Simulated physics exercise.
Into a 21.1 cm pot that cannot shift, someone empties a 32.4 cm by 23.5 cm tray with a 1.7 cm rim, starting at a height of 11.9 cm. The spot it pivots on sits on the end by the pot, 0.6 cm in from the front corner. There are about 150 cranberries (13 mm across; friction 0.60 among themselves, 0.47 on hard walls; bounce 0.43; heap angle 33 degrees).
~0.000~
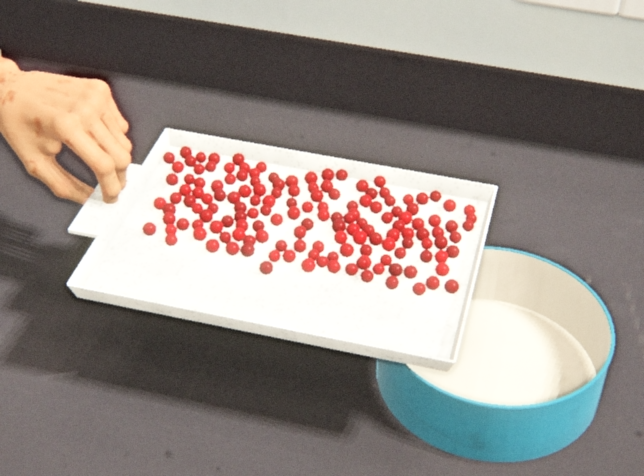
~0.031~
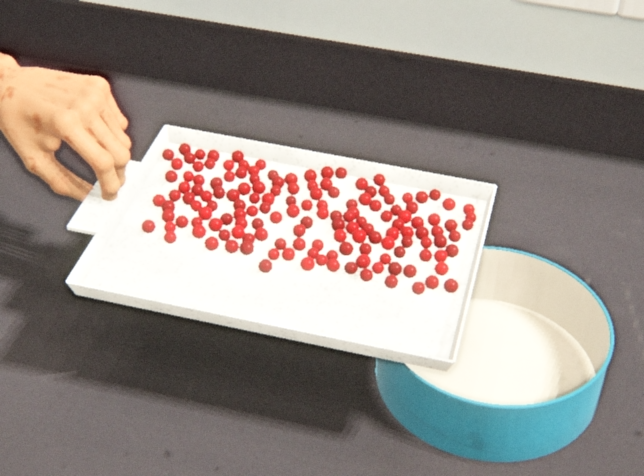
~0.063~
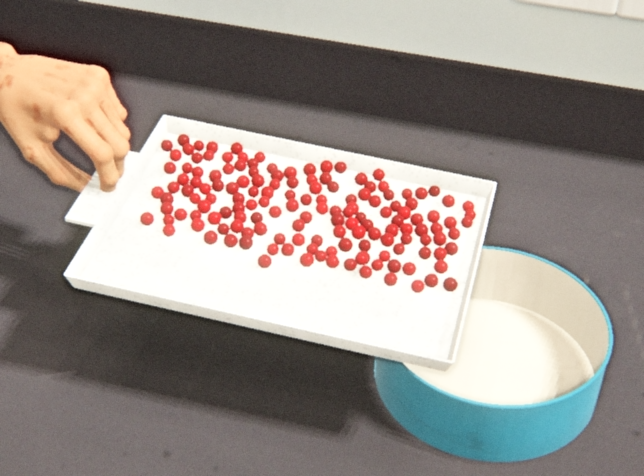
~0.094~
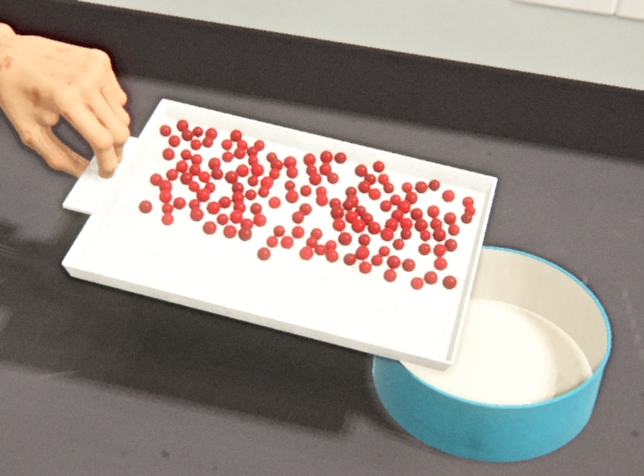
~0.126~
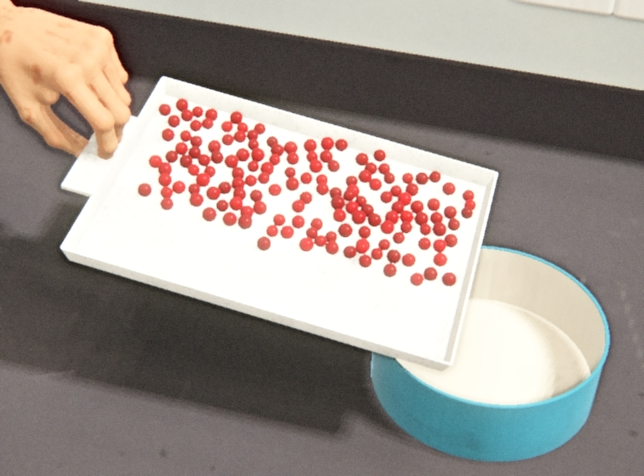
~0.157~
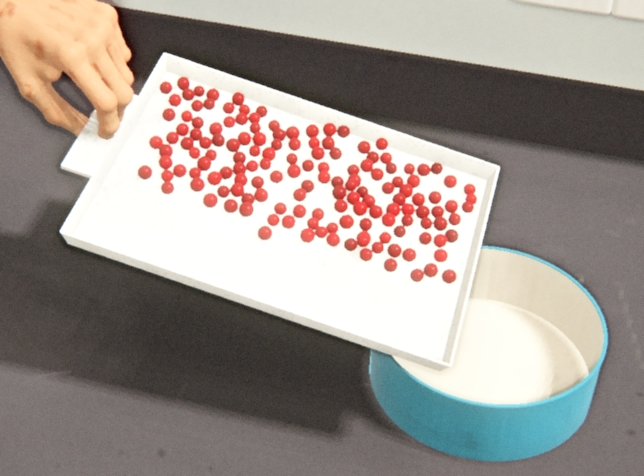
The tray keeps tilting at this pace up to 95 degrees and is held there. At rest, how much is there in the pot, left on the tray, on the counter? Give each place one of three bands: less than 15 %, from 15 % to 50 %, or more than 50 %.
At the end, pot: I expect a stray few to finish up there. Tray: I expect a stray few to finish up there. Counter: I expect the majority share to finish up there.
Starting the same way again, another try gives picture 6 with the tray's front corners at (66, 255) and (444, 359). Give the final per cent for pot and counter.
Per cent by place - pot 0, counter 100.
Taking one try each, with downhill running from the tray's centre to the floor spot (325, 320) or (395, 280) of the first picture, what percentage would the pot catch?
That would be close to 0 per cent, then close to 70 per cent.
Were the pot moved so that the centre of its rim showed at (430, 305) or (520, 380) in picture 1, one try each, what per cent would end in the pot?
Close to 0 in a hundred, then close to 80 in a hundred.
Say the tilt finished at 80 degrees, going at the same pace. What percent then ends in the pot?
It would land at about 10 percent.
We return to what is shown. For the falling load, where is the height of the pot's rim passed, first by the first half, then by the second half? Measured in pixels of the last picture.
First near (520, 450), later near (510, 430).
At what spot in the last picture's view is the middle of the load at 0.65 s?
The middle of the load should be near (491, 332) then.
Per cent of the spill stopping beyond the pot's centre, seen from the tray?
I reckon around 90 per cent.
After 0.45 s, tilt 54 degrees; the tray holds 100 %, the pot 0 %.
After 0.65 s, tilt 81 degrees; the tray holds 80 %, the pot 0 %.
Then, at 0.96 s, tilt 95 degrees; the tray holds 0 %, the pot 5 %.
At rest (1.7 s), pot 5 %, tray 0 %, counter 95 %.
